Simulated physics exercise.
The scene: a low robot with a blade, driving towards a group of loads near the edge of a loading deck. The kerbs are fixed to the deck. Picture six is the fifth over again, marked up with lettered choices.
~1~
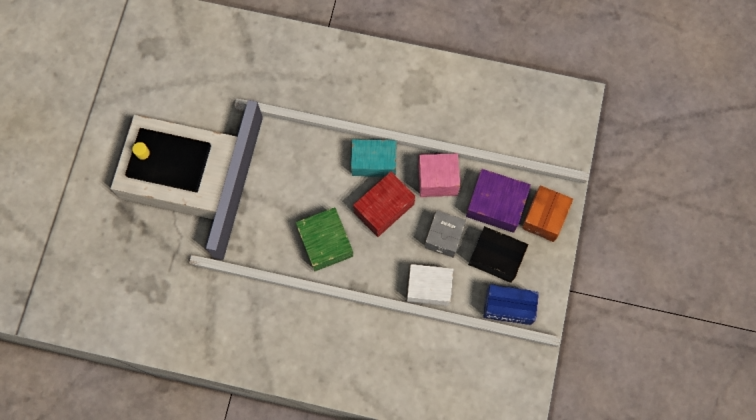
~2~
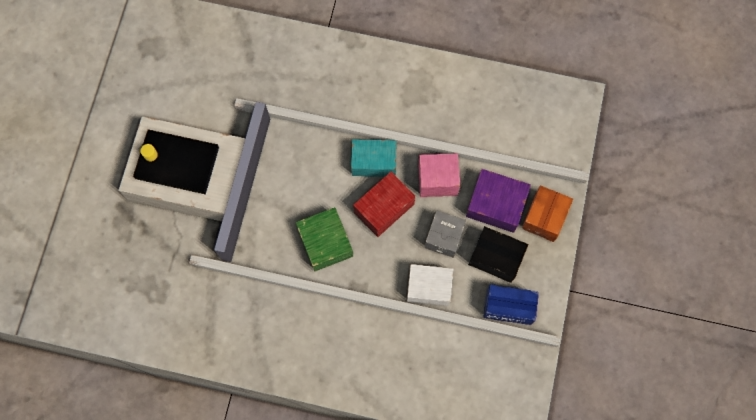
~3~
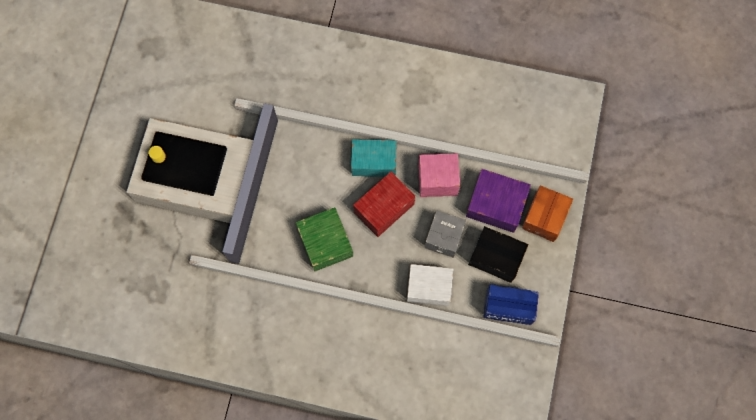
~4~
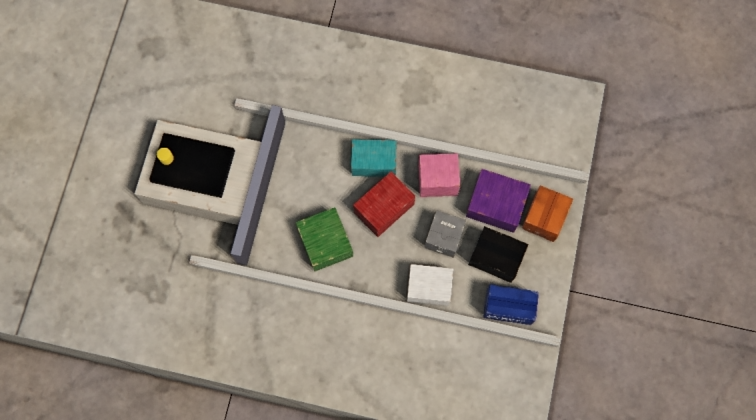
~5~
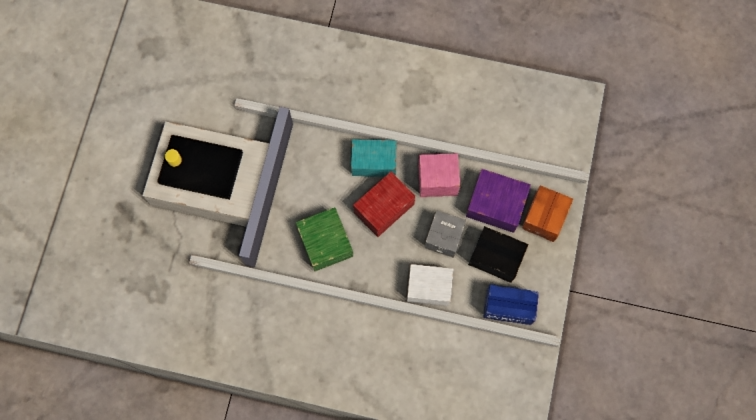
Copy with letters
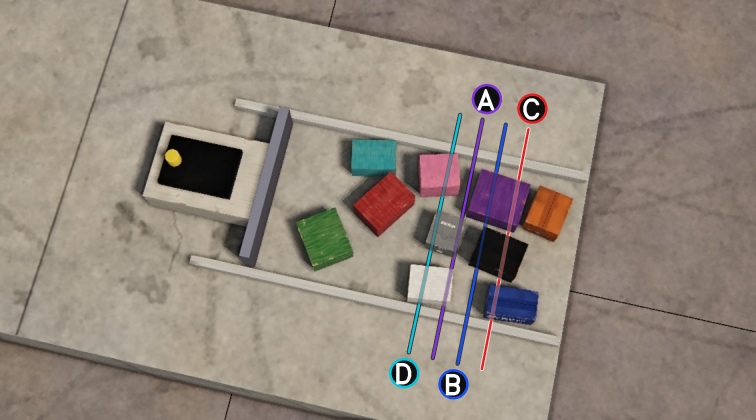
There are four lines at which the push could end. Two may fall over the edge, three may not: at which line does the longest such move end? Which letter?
No farther than A.
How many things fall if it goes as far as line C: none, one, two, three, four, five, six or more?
In all, four.
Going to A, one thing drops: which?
The orange parcel.
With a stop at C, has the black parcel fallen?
Yes.
On the marked copy, A at (459, 235); B at (483, 240); C at (506, 245); D at (435, 230).
Following A. Soon after the start, robot (275, 183); green crate (355, 257); orange parcel (547, 214).
Later, robot (344, 198); orange parcel (565, 215); purple crate (522, 205).
In the end, robot (397, 209); orange parcel over the edge; purple crate (575, 216); one fallen.
As for the rest, B drops four; C drops four; D is within the limit but short.
